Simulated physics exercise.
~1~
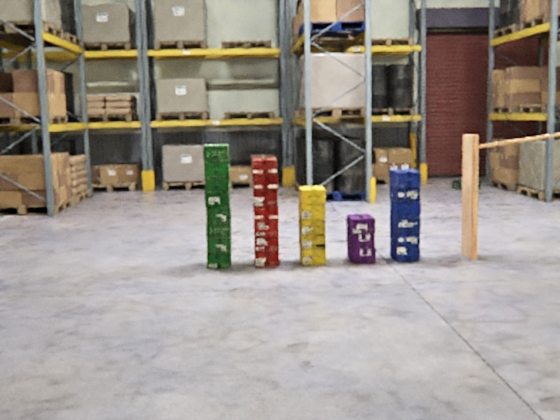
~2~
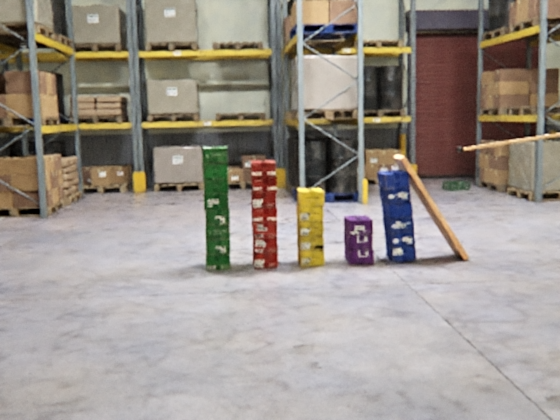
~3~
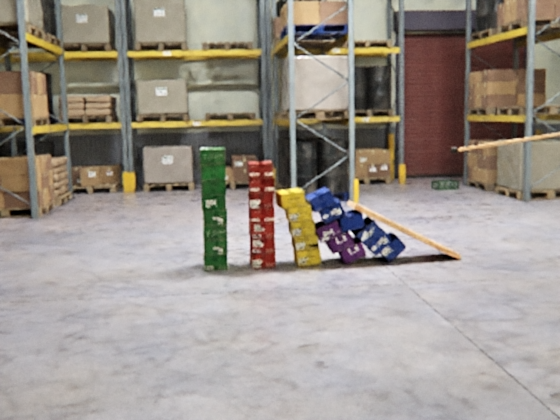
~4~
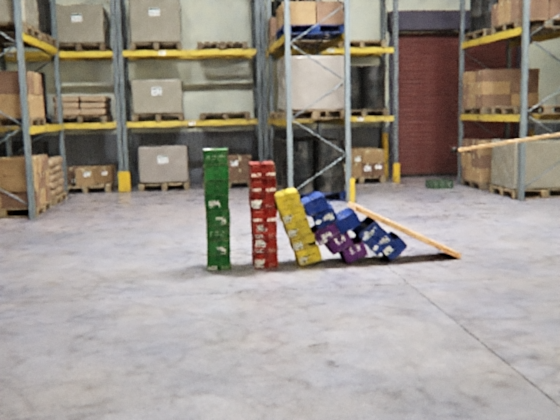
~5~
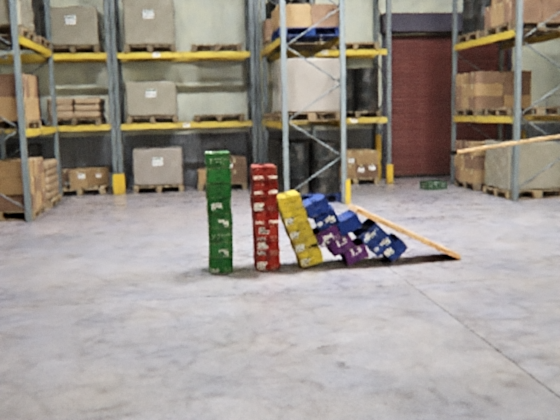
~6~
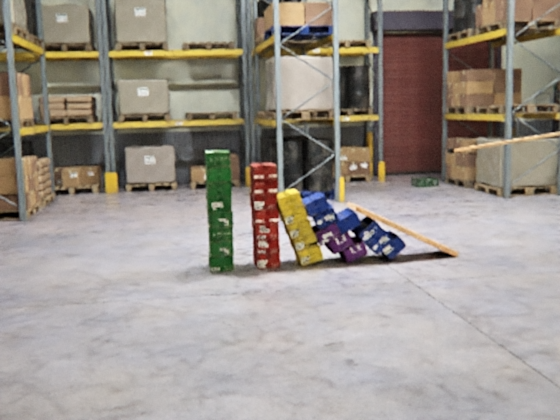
To begin with, an upright wooden board stands at the right of a row of blue, purple, yellow, red and green parcel piles on a warehouse floor, with a pole reaching in near its top. The board tips left and leans against the blue pile, which starts to tilt. The blue parcels then topple left over the short purple pile, pushing it into the yellow one as the board drops lower. The yellow pile leans over towards the red. At the end everything rests in a slanted heap, while the red and green piles still stand upright.
